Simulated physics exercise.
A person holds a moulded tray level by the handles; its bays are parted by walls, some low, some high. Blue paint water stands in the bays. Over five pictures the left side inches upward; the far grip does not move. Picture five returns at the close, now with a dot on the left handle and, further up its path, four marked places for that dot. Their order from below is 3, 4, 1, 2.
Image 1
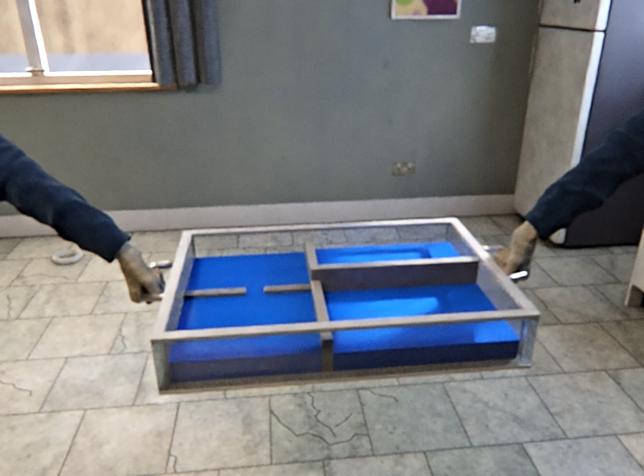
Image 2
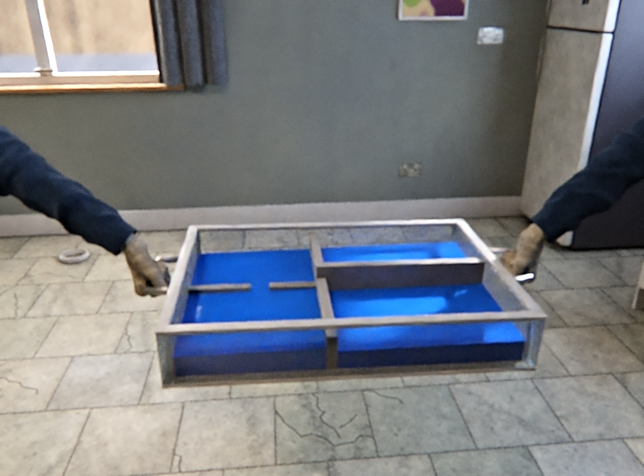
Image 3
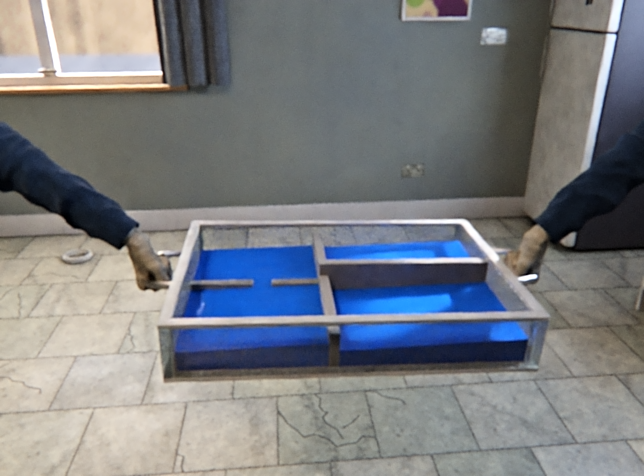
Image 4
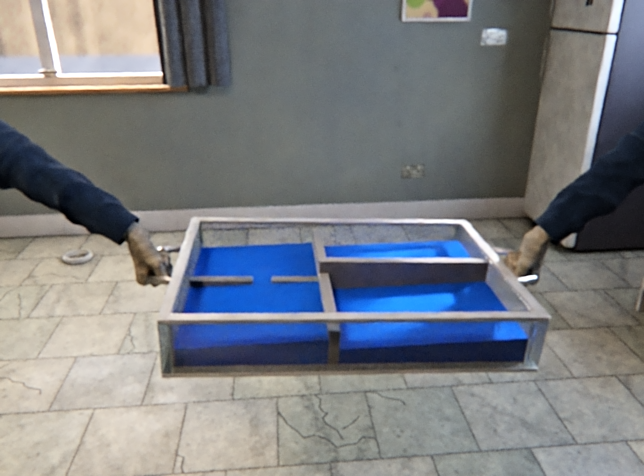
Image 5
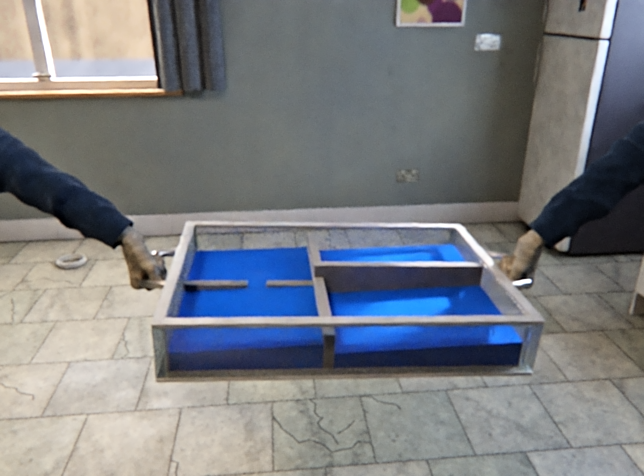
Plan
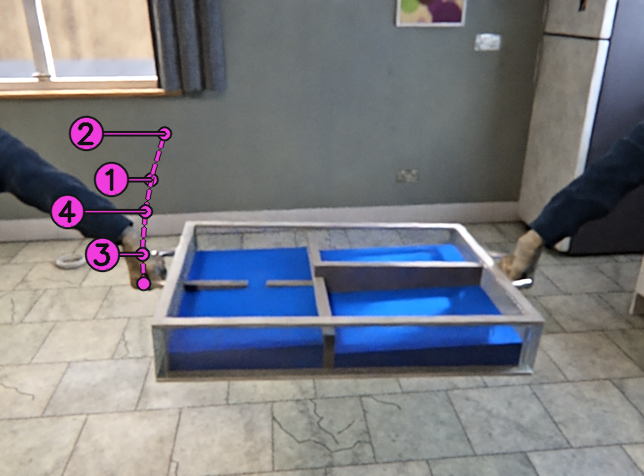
Two arms in dark sleeves reach in from left and right, hands gripping the handles of a shallow, clear-sided tray above a pale tiled floor, viewed from the front and slightly above. Grey walls part its bays of bright blue liquid, before a grey-green wall with a curtained window left and a fridge right. The tray tilts very slightly down to the right, while the view shifts a little.
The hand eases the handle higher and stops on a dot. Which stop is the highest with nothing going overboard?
Go for 4.
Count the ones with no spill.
Two.
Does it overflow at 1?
Yes, it does.
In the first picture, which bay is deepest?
The back right bay.
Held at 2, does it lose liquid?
Yes.
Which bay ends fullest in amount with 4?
That is the front right bay.
On the marked copy, 1 at (151, 179); 2 at (164, 133); 3 at (142, 254); 4 at (145, 211).
With 1, about 12 % goes over the rim.
With 2, about 37 % goes over the rim.
With 3, nothing spills; the back right bay holds the most.
With 4, nothing spills; the front right bay holds the most.
